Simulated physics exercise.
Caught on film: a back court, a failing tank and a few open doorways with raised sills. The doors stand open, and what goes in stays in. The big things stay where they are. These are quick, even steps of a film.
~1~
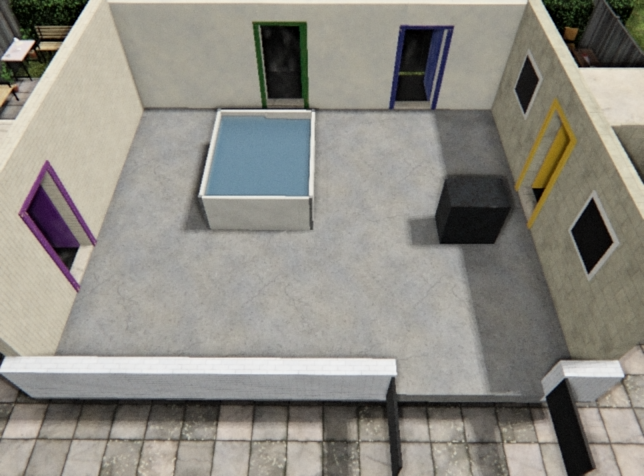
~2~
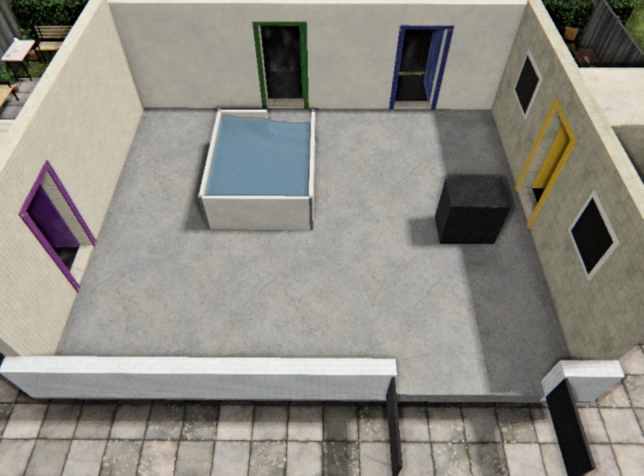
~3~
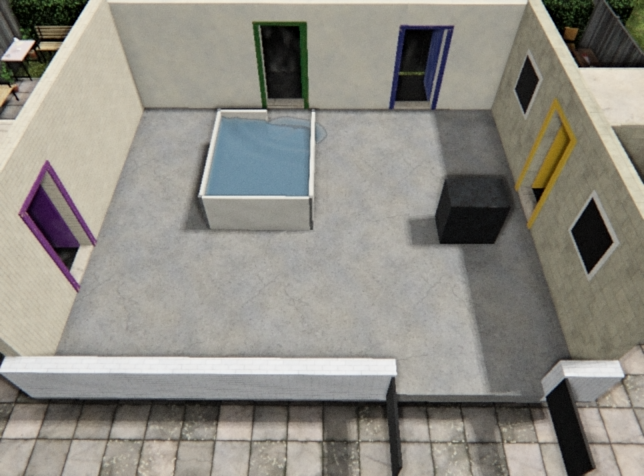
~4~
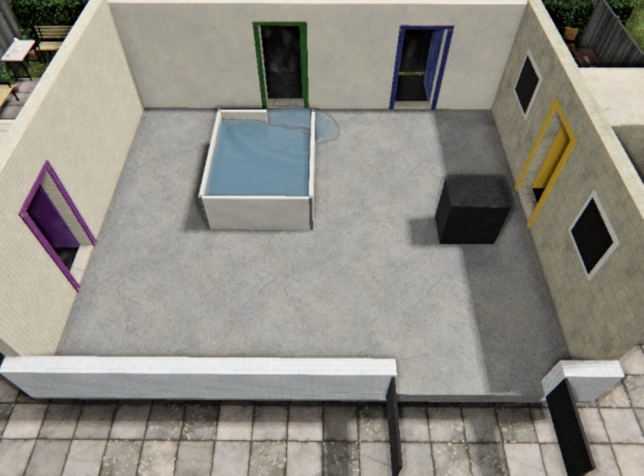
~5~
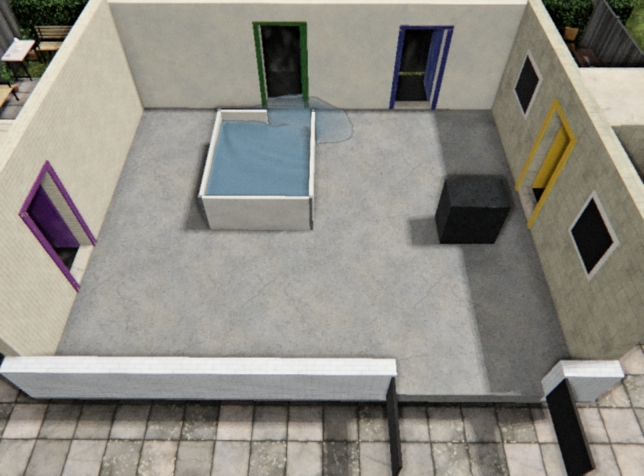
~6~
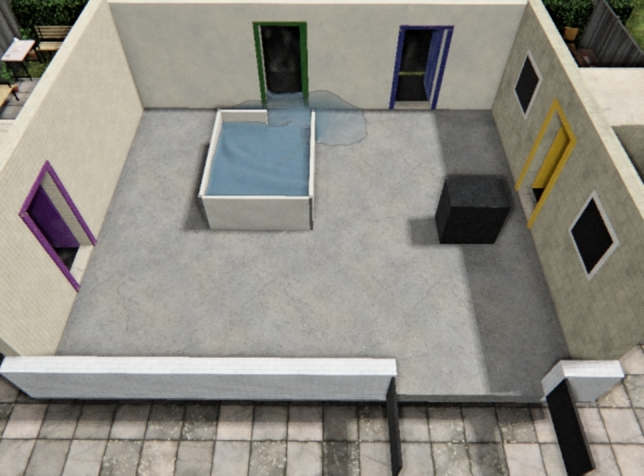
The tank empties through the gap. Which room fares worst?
The green doorway takes the most.
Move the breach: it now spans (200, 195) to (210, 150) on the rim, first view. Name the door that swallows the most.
That is the purple door.
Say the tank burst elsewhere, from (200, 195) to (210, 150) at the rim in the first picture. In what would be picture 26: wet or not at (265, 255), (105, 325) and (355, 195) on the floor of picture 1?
As listed: Clear, wet, dry.
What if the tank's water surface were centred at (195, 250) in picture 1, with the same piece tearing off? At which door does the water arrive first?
It is the door marked green.
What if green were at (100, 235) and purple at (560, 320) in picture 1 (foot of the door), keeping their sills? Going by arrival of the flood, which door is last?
I say the purple-painted one.
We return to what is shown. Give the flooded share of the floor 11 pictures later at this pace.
Close to 20 %.
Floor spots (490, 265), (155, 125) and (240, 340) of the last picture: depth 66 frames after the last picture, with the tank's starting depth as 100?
In that order: 2, 10 and 4 per cent.
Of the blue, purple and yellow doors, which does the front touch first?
I say the door marked blue.
A moment on, water covers 10 % of the floor; yellow door not reached, blue door wet at the sill, nothing in, green door a lot in, purple door not reached.
Next, water covers 20 % of the floor; yellow door not reached, blue door a trickle in, green door a lot in, purple door not reached.
Then, water covers 35 % of the floor; yellow door wet at the sill, nothing in, blue door a trickle in, green door a lot in, purple door not reached.
Later, water covers 55 % of the floor; yellow door wet at the sill, nothing in, blue door a trickle in, green door a lot in, purple door wet at the sill, nothing in.
In the end, water covers 85 % of the floor; yellow door wet at the sill, nothing in, blue door a trickle in, green door a lot in, purple door wet at the sill, nothing in; the green door has let in the most.
